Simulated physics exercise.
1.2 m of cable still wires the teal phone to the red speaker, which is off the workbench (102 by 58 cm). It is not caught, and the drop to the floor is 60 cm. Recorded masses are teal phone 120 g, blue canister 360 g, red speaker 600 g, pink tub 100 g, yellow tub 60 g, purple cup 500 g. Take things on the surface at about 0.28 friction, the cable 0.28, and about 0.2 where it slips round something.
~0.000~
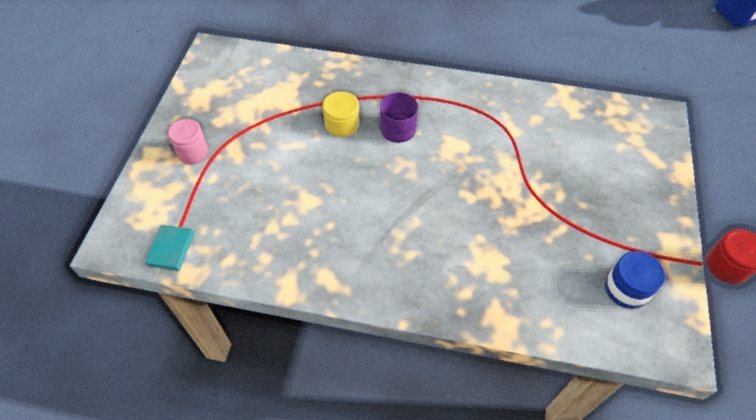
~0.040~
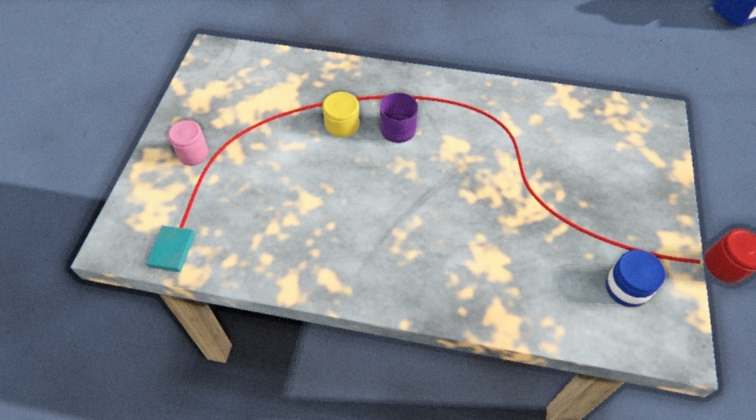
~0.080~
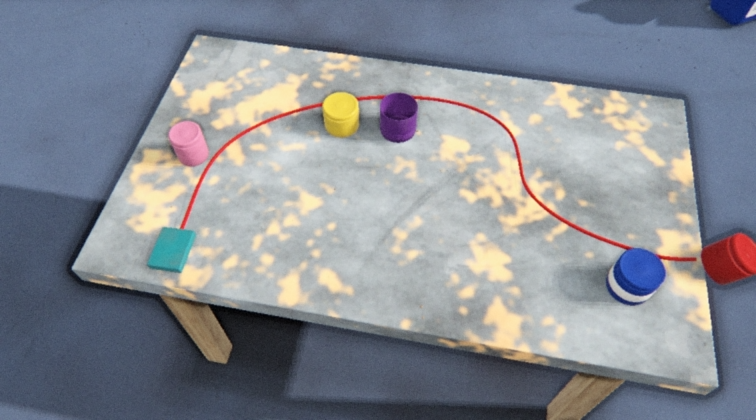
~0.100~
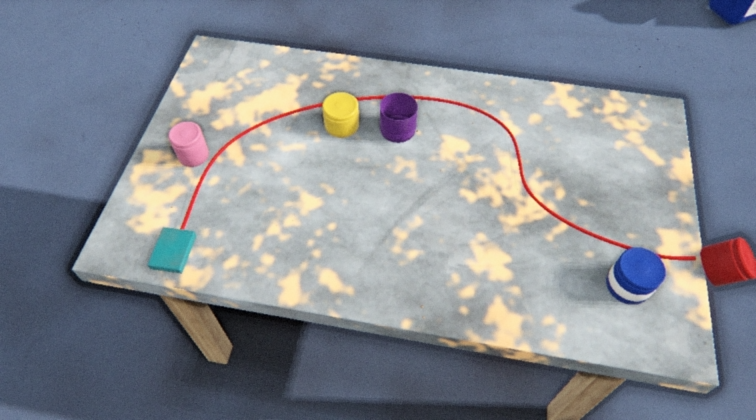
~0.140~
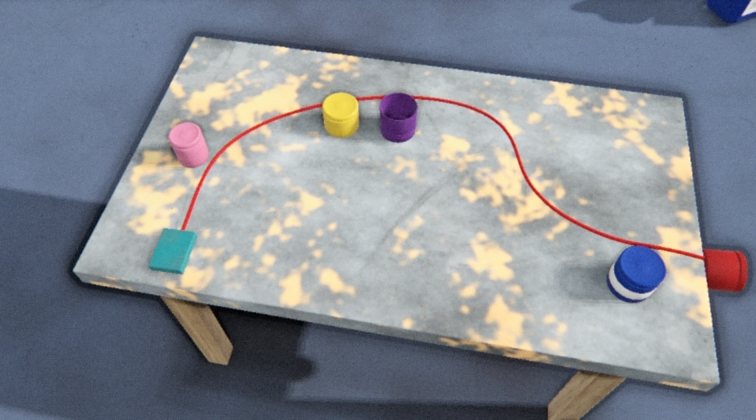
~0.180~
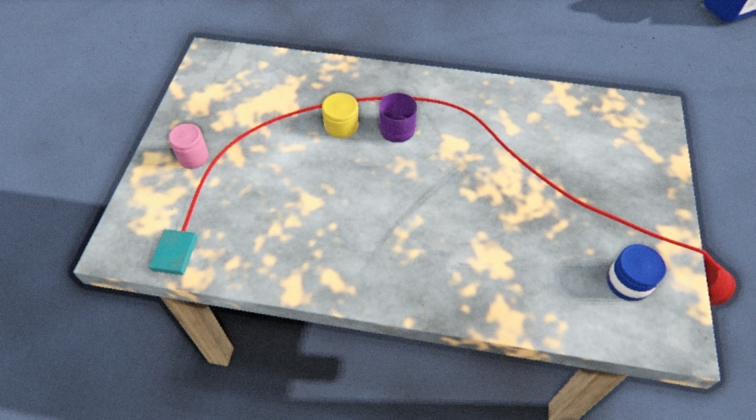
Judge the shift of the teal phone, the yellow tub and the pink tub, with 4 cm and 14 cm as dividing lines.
One by one: The teal phone will make a big move; the yellow tub will make a big move; the pink tub will make a small move.
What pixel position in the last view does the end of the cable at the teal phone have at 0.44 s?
(325, 144), roughly.
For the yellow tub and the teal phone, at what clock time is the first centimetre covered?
About: Yellow tub 0.26 s, teal phone 0.28 s.
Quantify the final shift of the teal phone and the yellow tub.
Lab note - teal phone: Over the edge; yellow tub: Approx. 45 cm.
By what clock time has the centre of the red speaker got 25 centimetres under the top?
0.28 s.
By 0.4 s, the cable's tail end at (325, 144); teal phone 30 cm off its start, yellow tub 24 cm off its start, red speaker over the edge.
By 0.7 s, the cable's tail end at (520, 63); teal phone 77 cm off its start, yellow tub 41 cm off its start, red speaker over the edge.
By 0.9 s, the cable has left the top; teal phone over the edge, yellow tub 44 cm off its start at (490, 284), red speaker over the edge.
By 1.2 s, the cable has left the top; teal phone over the edge, yellow tub 44 cm off its start, red speaker over the edge.
By 2.4 s, the cable has left the top; teal phone over the edge, yellow tub 44 cm off its start at (490, 284), pink tub 0 cm off its start at (184, 135), red speaker over the edge.
